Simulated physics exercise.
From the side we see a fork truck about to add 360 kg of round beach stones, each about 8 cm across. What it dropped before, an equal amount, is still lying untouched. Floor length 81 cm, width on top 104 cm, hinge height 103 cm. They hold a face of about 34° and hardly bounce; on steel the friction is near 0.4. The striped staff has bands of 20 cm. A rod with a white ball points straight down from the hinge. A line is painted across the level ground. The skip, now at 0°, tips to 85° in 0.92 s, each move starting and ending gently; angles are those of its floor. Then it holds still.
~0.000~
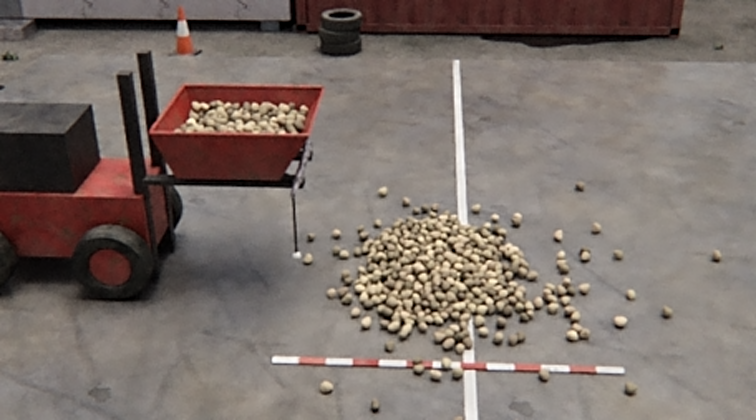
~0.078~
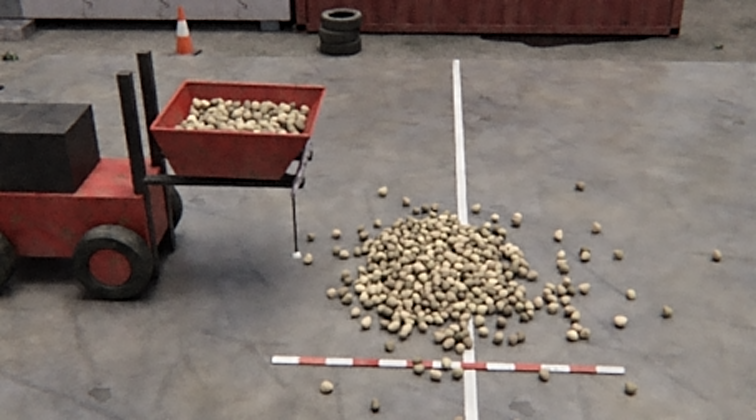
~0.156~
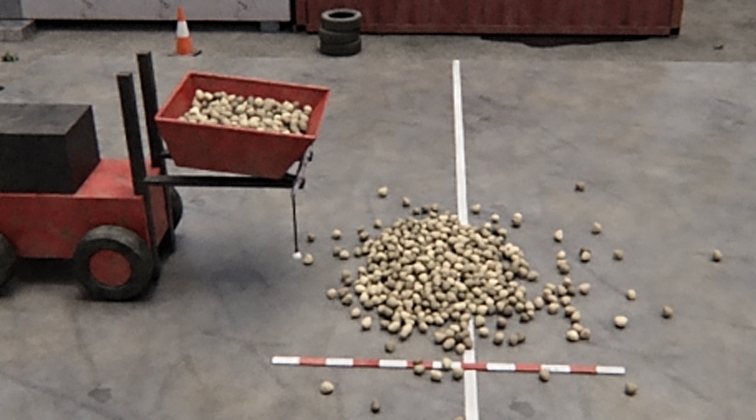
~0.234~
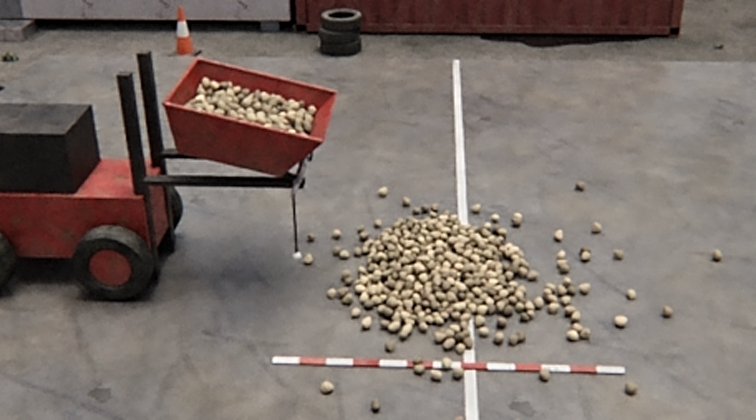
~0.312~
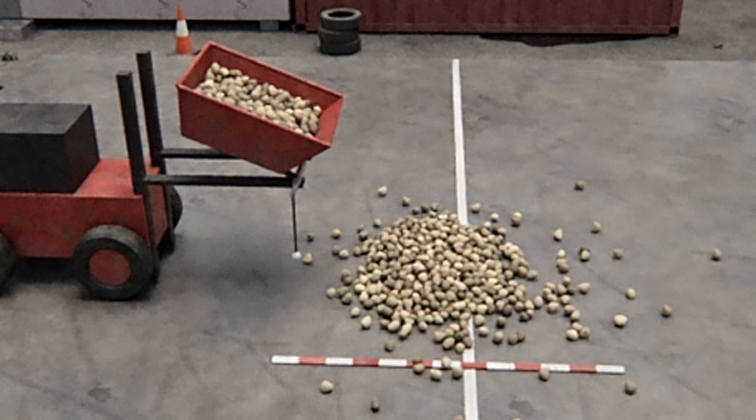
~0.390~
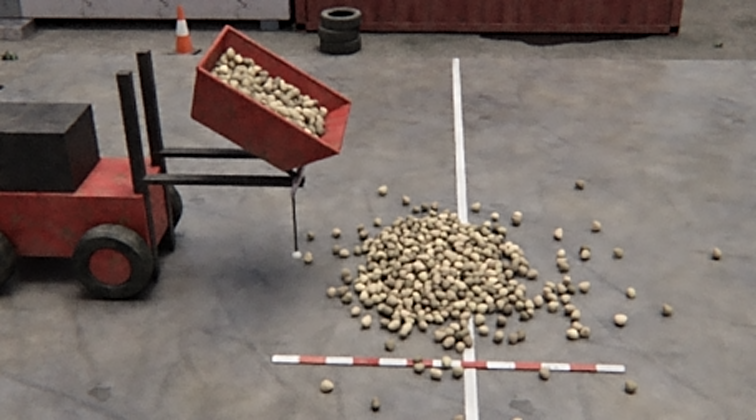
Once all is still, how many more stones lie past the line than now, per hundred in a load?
Roughly 53 per cent of a load more.
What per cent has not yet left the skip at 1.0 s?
It holds some 65 per cent.
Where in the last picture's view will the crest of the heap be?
Near (424, 248).
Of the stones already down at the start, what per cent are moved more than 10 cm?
Roughly 40 per cent of them.
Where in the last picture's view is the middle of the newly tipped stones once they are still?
Near (456, 263).
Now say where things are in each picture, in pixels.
The first frame shows lip at (308, 136), floor tilted 0°, highest stones at (239, 115). The earlier load is highest near (416, 261), 17 cm above ground level, 73 % short of the line, 27 % past the line.
The second frame shows lip at (310, 136), floor tilted 2°, highest stones at (224, 111); the stones move at 0.4 m/s on average.
In the third frame, the skip is at 7°, its lip at (315, 139); the top of the load is at (220, 104); the stones move at 0.8 m/s on average.
In the fourth frame, the skip is at 14°, its lip at (322, 142); the top of the load is at (218, 92); the stones move at 1.1 m/s on average.
In the fifth frame, the skip is at 23°, its lip at (330, 146); the top of the load is at (214, 78); the stones move at 1.3 m/s on average.
The sixth frame shows lip at (339, 153), floor tilted 33°, highest stones at (227, 63); the stones move at 1.4 m/s on average.
After 0.7 s the floor is at 72°; in per cent of one load, 100 in the skip, 73 short of the line, 27 past the line; the foremost stones are at (674, 267).
After 1.0 s the floor is at 85°; in per cent of one load, 66 in the skip, 106 short of the line, 27 past the line; the foremost stones are at (674, 267).
After 1.4 s the floor is at 85°; in per cent of one load, 6 in the skip, 139 short of the line, 54 past the line; the foremost stones are at (674, 267).
After 4.0 s the floor is at 85°; in per cent of one load, 0 in the skip, 120 short of the line, 80 past the line; the foremost stones are past the picture's edge. Net gain past the line, 53.
